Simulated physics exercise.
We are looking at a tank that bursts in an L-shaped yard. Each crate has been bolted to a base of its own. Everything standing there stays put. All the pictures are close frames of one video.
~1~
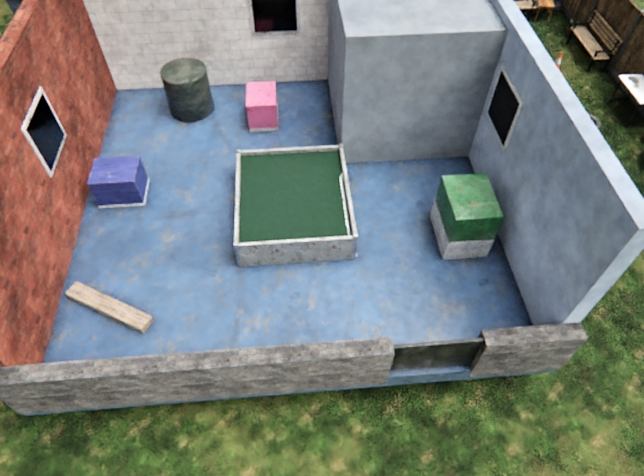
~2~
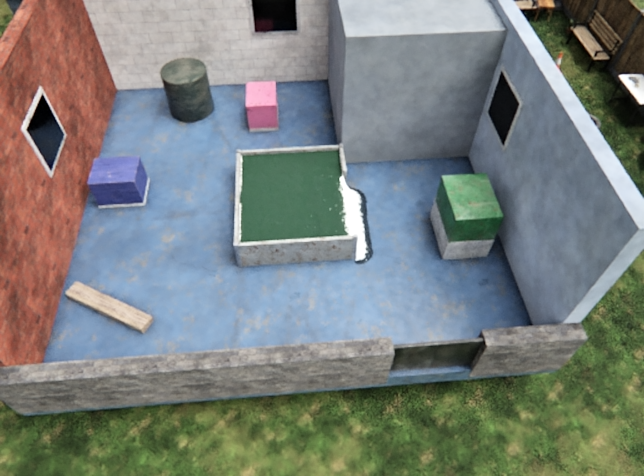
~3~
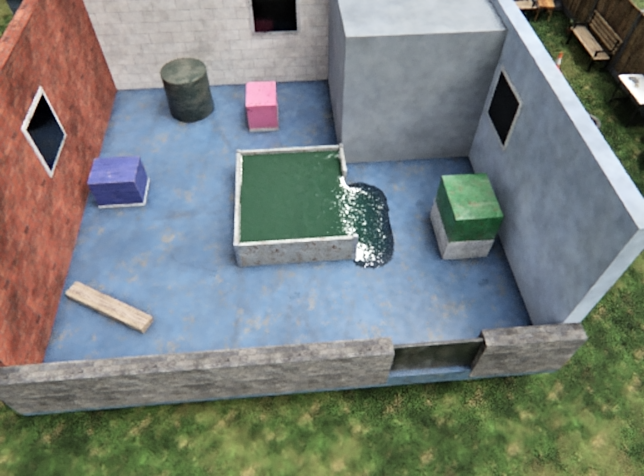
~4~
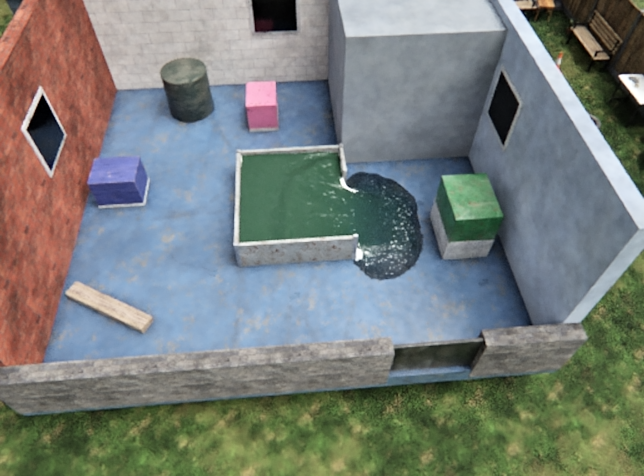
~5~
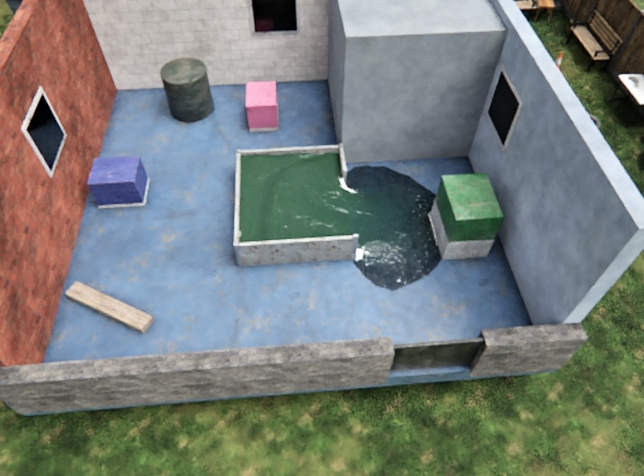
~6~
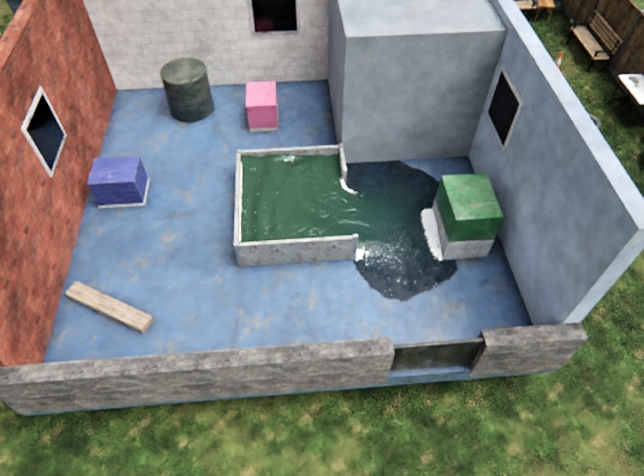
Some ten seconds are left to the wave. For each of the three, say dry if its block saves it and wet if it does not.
Green crate: Dry; pink crate: Dry; blue crate: Wet.
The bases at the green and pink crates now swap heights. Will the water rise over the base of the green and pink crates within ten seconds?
First the green crate: It is flooded; then the pink crate: It avoids the flood.
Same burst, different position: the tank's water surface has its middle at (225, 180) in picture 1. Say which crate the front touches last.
Last of all, it's the blue crate.
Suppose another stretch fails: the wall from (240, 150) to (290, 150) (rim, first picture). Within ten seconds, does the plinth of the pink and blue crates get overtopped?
Note: Pink one is overtopped; blue one is overtopped.
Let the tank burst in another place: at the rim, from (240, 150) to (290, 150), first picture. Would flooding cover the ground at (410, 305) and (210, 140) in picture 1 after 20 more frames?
Waterless, submerged.
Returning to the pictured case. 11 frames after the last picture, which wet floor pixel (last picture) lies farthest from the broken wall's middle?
Roughly at (534, 349).
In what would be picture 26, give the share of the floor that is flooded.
That works out at 30 %.
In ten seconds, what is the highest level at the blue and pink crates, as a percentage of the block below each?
I'd say 170 per cent for the first one and 10 per cent for the second.
A moment on, water covers 15 % of the floor; the green crate water round its plinth, the pink crate not reached, the blue crate not reached.
Next, water covers 20 % of the floor; the green crate water round its plinth, the pink crate not reached, the blue crate not reached.
Then, water covers 30 % of the floor; the green crate water round its plinth, the pink crate not reached, the blue crate not reached.
Later, water covers 45 % of the floor; the green crate water round its plinth, the pink crate not reached, the blue crate not reached.
In the end, water covers 65 % of the floor; the green crate stayed above the water, the pink crate stayed above the water, the blue crate was topped.
